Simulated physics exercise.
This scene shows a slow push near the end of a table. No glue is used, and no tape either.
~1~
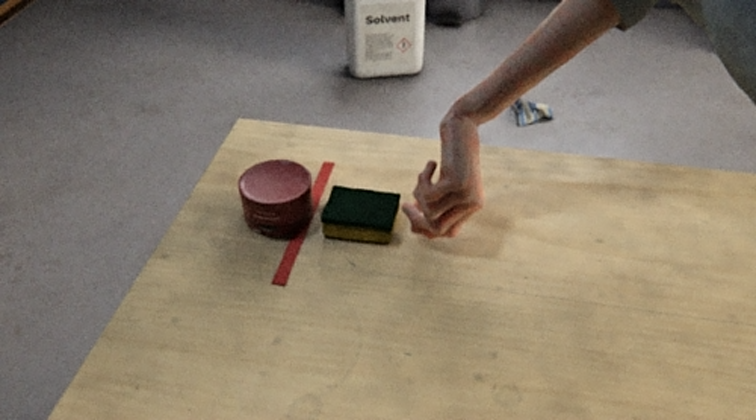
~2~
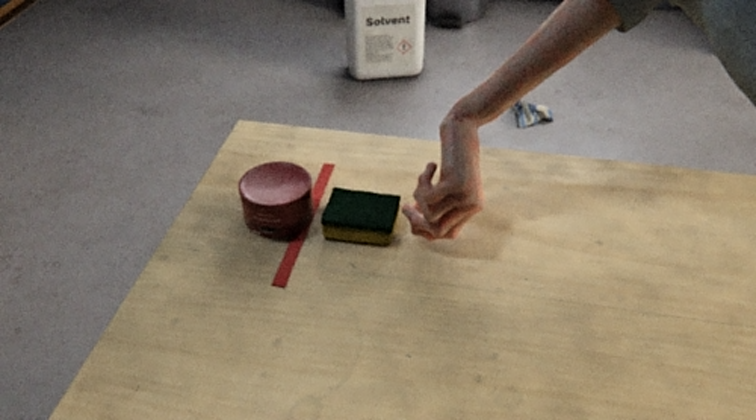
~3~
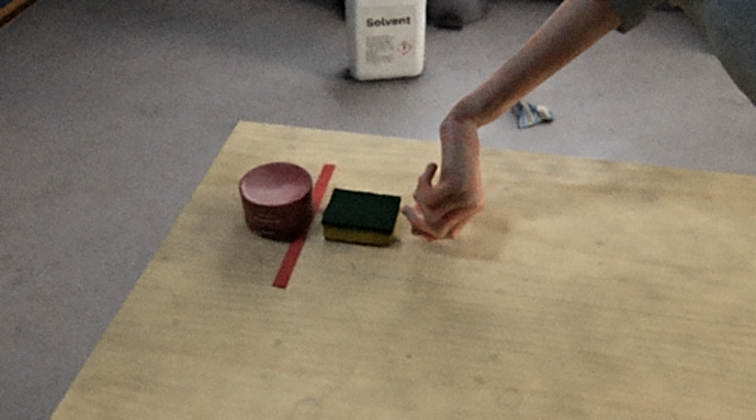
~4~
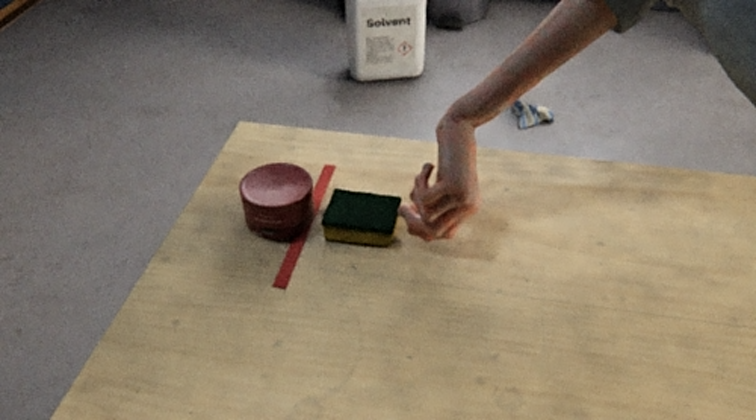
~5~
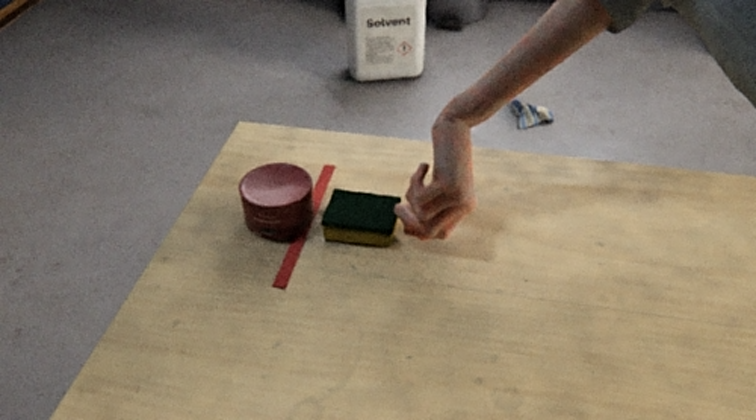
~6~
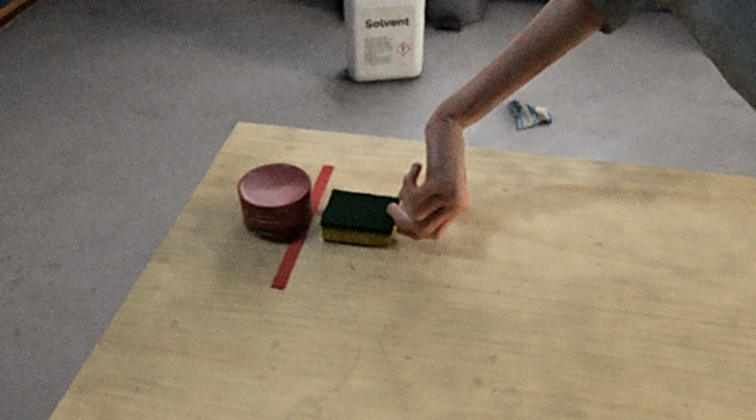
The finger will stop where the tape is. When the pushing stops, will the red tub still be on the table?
It ends up on the table.
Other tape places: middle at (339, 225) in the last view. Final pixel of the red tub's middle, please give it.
Resting at (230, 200).
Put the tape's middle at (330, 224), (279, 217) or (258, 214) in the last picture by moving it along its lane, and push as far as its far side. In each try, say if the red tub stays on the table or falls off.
On, Off, Off.
Then, 0.58 s past the last view, red tub travelled a little near (257, 199).
Then, 1.02 s past the last view, red tub travelled about its own width near (230, 196).
Then, 1.38 s past the last view, red tub travelled about its own width near (208, 193).
Finally, the red tub stays on the table, near (197, 191).
